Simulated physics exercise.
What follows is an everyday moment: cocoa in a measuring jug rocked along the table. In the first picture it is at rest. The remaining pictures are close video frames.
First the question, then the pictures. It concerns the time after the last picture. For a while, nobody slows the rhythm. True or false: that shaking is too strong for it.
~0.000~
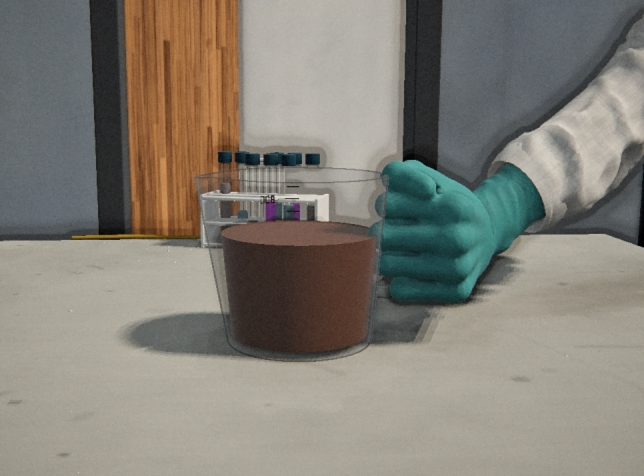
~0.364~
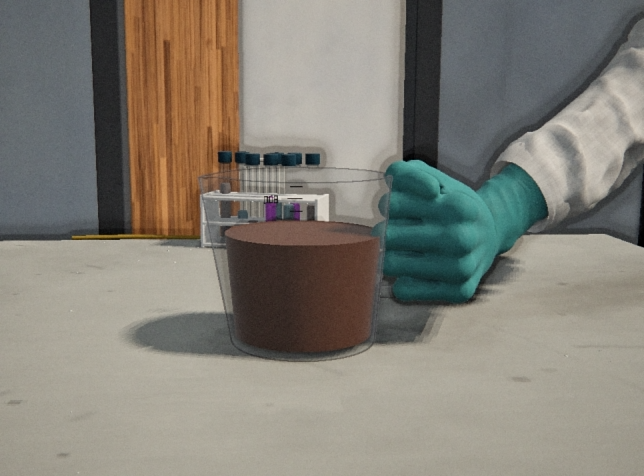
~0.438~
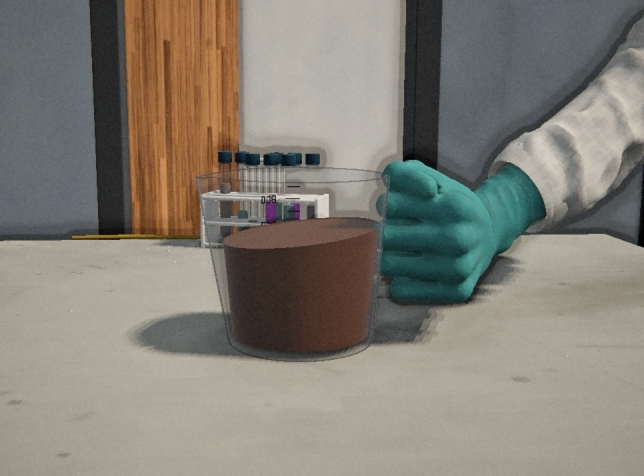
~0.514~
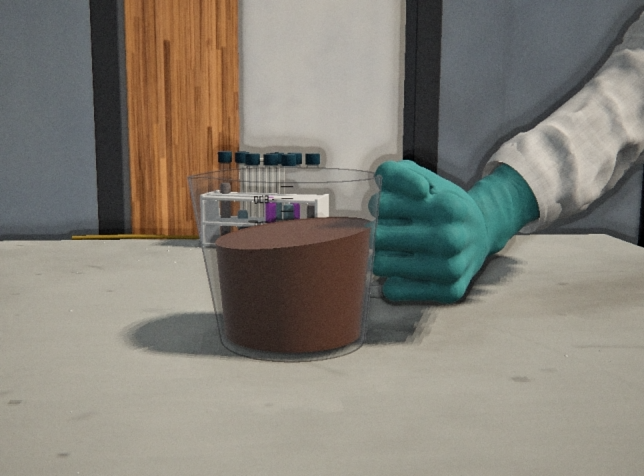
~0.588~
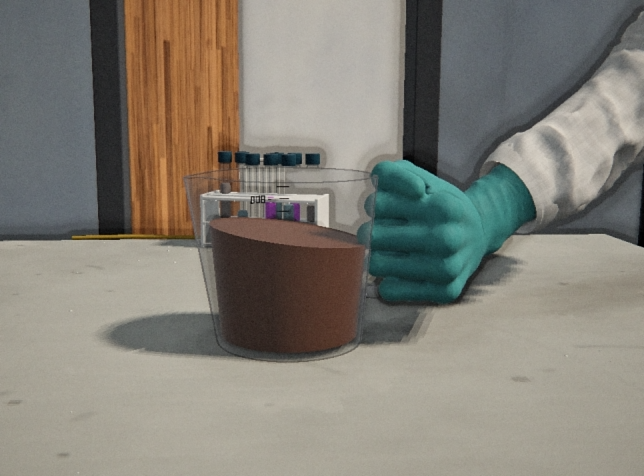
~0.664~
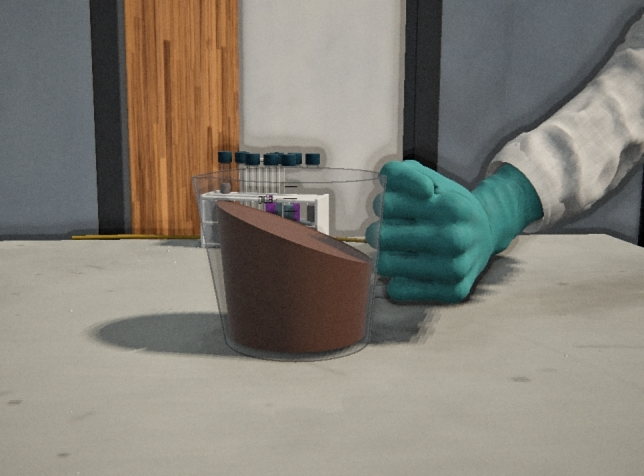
True.
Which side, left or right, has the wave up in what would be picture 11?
That'd be the left flank.
Around 1.0 s, the highest wave so far comes most of the way to the rim.
Around 1.1 s, the highest wave so far goes over the rim.
Around 5.1 s, the highest wave so far goes over the rim; some is on the top.
